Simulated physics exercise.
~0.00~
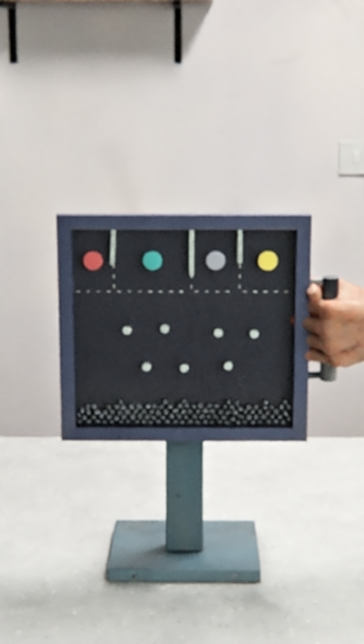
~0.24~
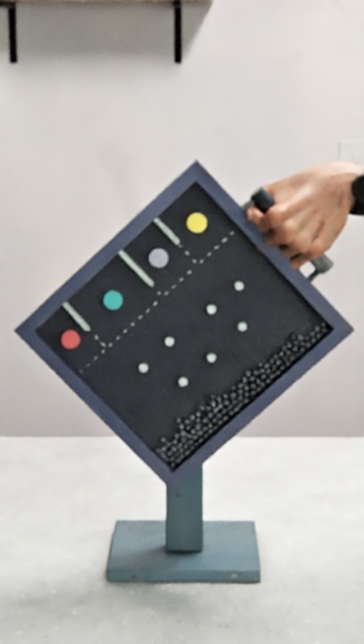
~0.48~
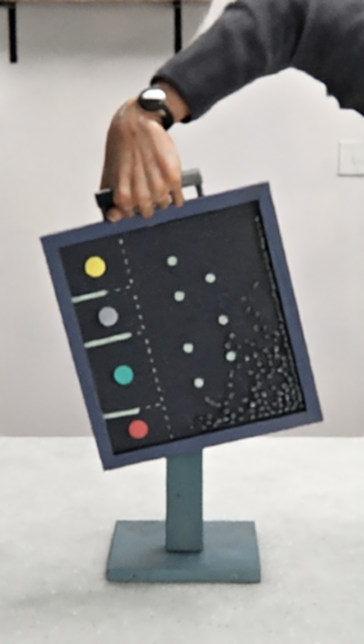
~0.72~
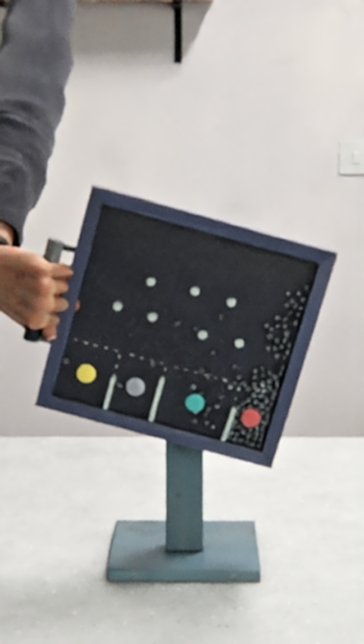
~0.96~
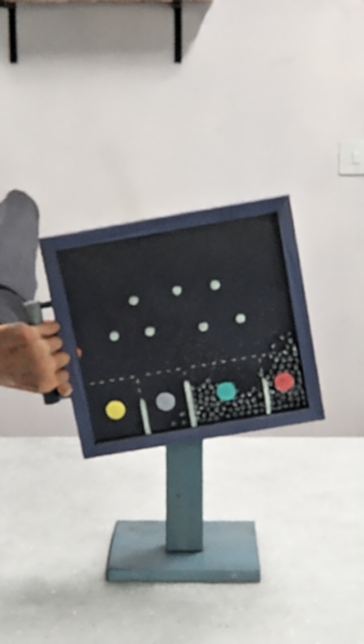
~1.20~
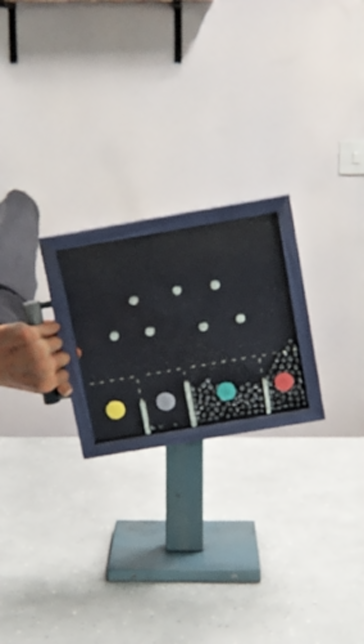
On a pale counter, a hand turning a framed case anticlockwise past upside down, small balls settling mostly in turquoise and red pockets.
